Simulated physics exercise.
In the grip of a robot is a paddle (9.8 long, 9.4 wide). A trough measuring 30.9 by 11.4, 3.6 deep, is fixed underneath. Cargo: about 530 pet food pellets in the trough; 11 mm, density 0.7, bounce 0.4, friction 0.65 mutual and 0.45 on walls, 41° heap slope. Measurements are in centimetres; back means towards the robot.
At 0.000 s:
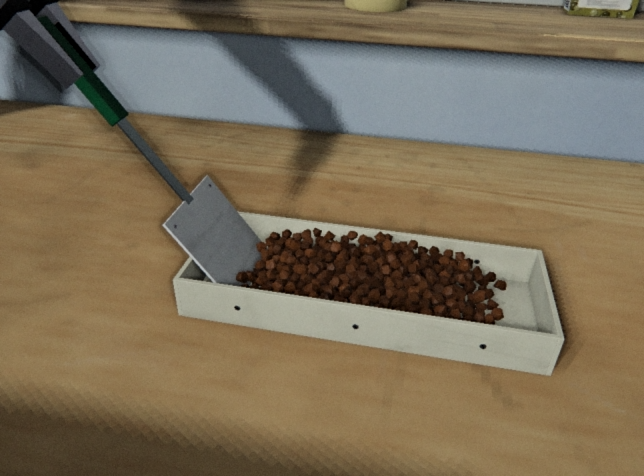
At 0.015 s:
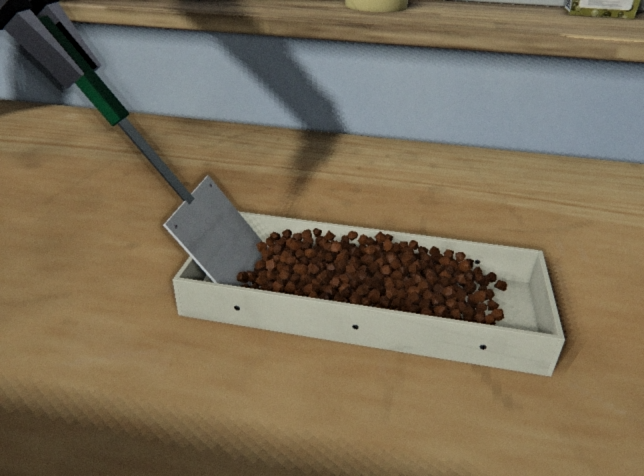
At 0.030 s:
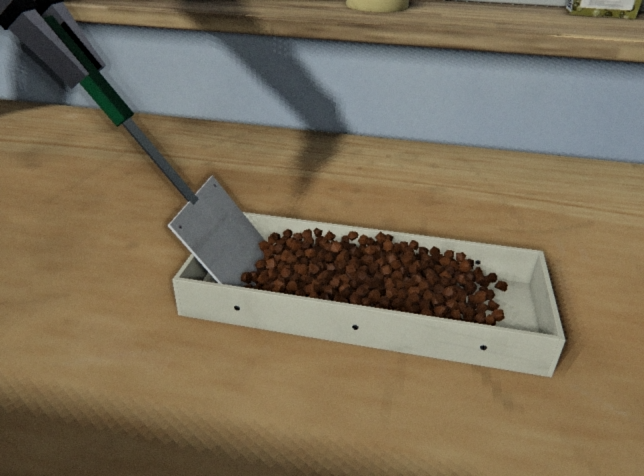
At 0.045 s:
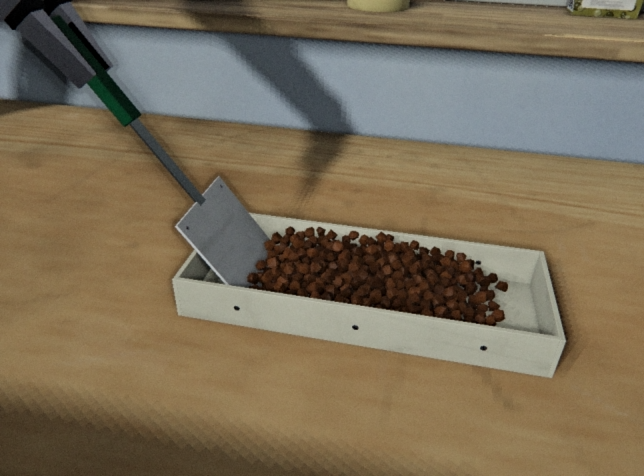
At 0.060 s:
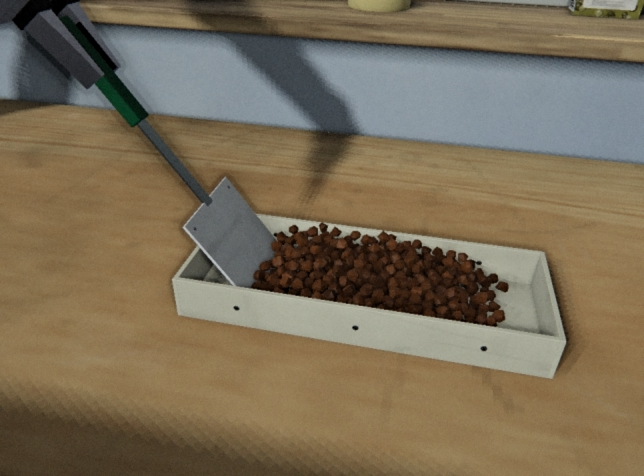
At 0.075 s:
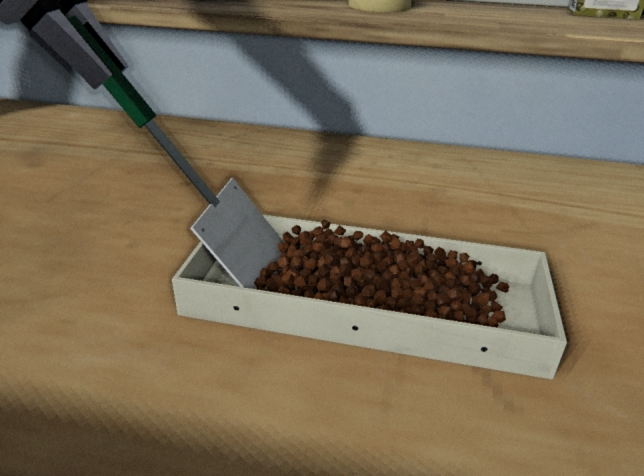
On a wooden surface beside a pale blue wall, a white trough holds a heap of small brown pellets, with a tilted metal paddle on a robot arm dipped into its left end. The paddle slides slowly a short way right, and the pellets nearest it bunch up slightly higher while the rest barely move.
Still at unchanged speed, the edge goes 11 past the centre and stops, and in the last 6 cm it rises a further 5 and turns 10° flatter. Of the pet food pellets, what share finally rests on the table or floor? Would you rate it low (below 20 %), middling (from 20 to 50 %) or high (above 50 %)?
Middling, from 20 to 50 %.
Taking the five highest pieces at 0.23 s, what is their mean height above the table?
Height: Some 5 cm.
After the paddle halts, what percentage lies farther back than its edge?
Share estimate: Near 35 %.
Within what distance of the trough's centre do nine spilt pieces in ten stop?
Distance: Approx. 25 cm.
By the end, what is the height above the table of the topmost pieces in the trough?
It reaches roughly 6.5 cm.
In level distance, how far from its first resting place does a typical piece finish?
The figure is about 12 cm.
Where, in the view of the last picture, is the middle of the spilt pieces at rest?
It ends up around (580, 325).
After 0.23 s, sloping 53°, highest piece 5 above the table; 533 in the trough.
After 0.39 s, sloping 51°, highest piece 9 above the table; 510 in the trough, 4 on the table or floor, 19 on the blade or in flight.
After 0.67 s, sloping 43°, highest piece 7 above the table; 340 in the trough, 177 on the table or floor, 16 on the blade or in flight.
After 1.72 s, sloping 43°, highest piece 7 above the table; 330 in the trough, 202 on the table or floor, 1 on the blade or in flight.
In the end, 330 in the trough, 202 on the table or floor, 1 on the blade or in flight. That is 38 % on the table or floor.
